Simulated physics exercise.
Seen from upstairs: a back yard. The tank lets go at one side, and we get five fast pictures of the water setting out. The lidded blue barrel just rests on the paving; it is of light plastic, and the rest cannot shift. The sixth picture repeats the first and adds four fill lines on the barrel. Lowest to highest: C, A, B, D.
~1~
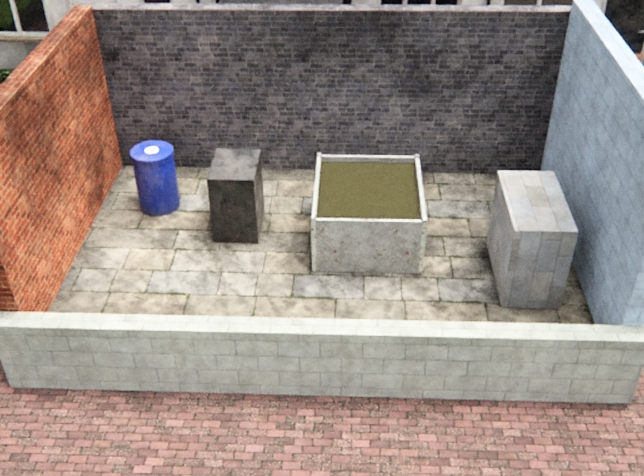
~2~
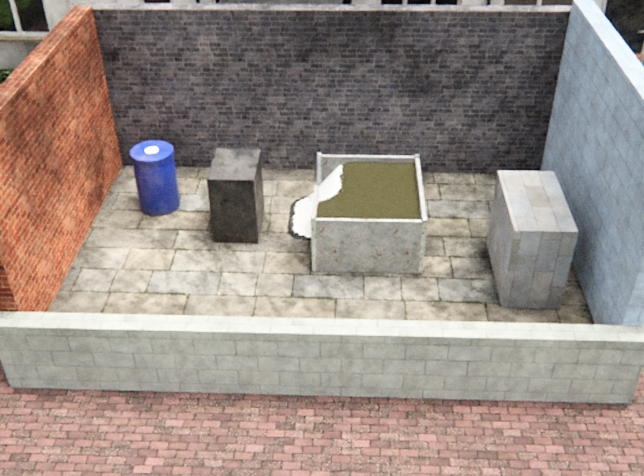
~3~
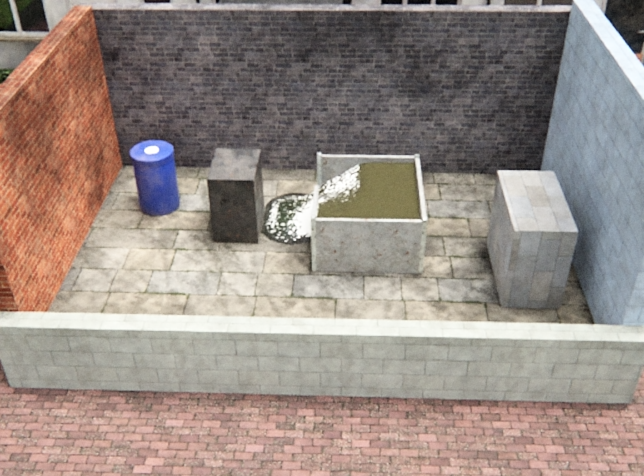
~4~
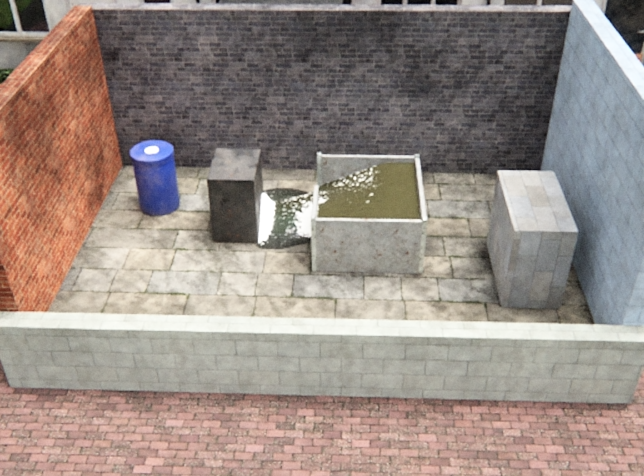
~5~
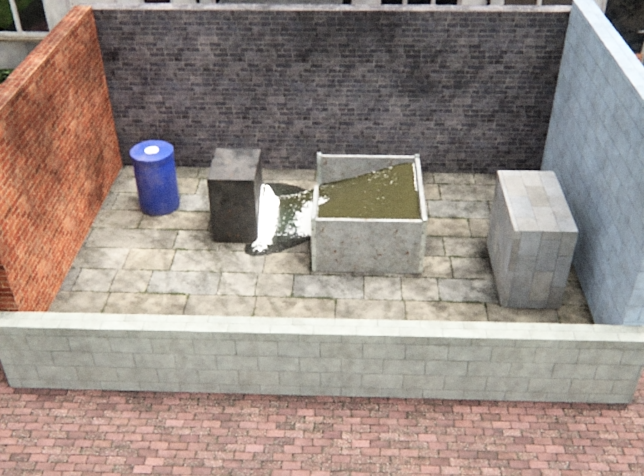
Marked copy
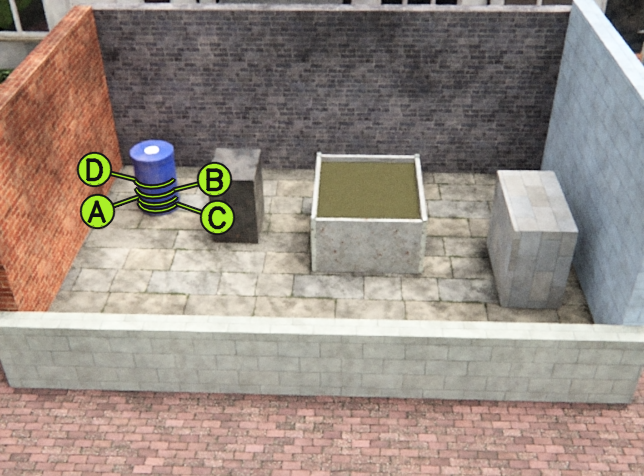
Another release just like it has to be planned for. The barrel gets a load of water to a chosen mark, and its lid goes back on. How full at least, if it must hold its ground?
Use mark A.
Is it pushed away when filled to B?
No, that is safe.
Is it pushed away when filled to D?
No, not at all.
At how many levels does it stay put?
Three of the four.
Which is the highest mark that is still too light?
C.
On the marked copy, A at (154, 204); B at (152, 196); C at (155, 211); D at (150, 186); from the bottom up C, A, B, D.
With A, it does not move.
With B, it does not move.
With C, it is pushed about half its own width away.
With D, it does not move.
